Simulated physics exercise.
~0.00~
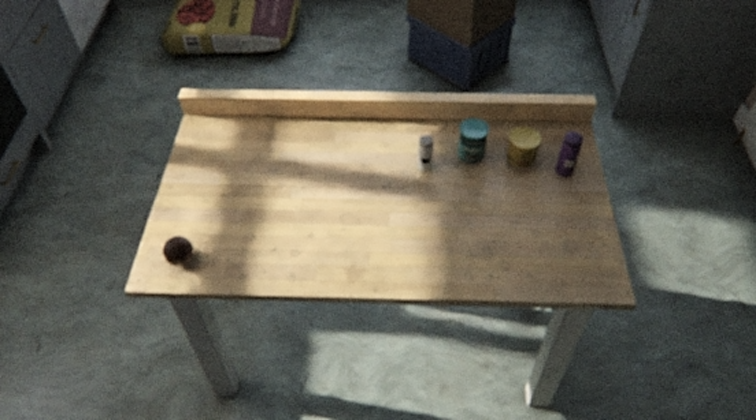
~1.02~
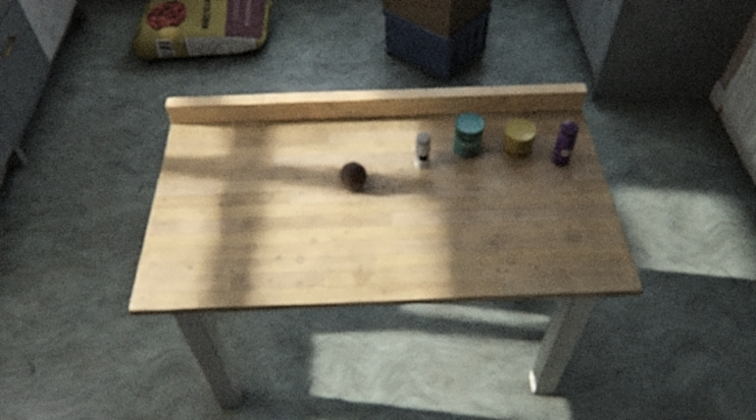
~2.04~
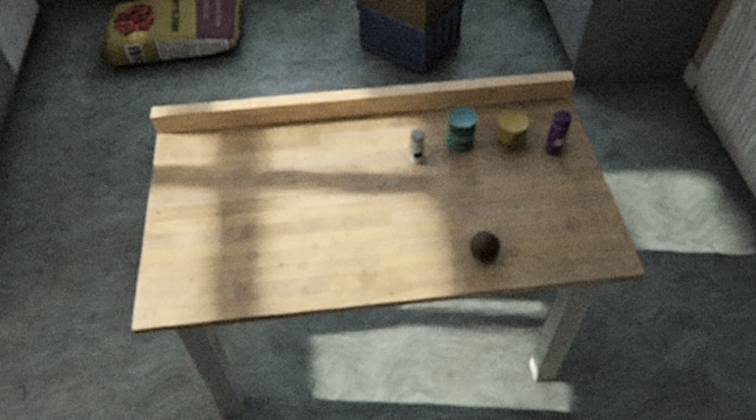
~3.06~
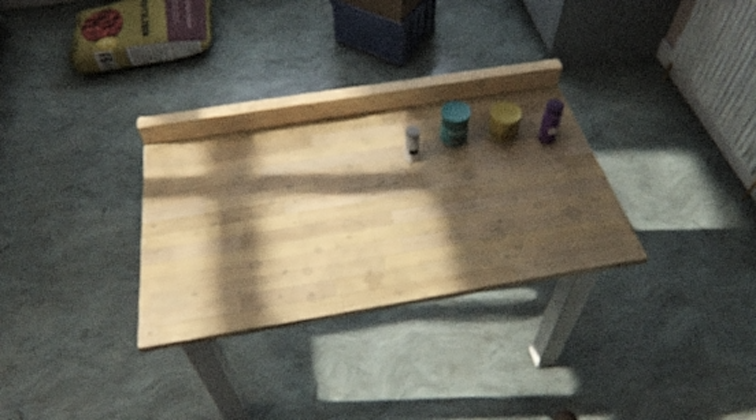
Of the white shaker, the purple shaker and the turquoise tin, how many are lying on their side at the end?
None of them are; the white shaker, the purple shaker and the turquoise tin are all still upright at the end.
On a wooden table with a raised strip along its far edge, a brown ball rolled up and right toward two shakers and two tins, then headed back toward the near edge and went off it, leaving all four standing.
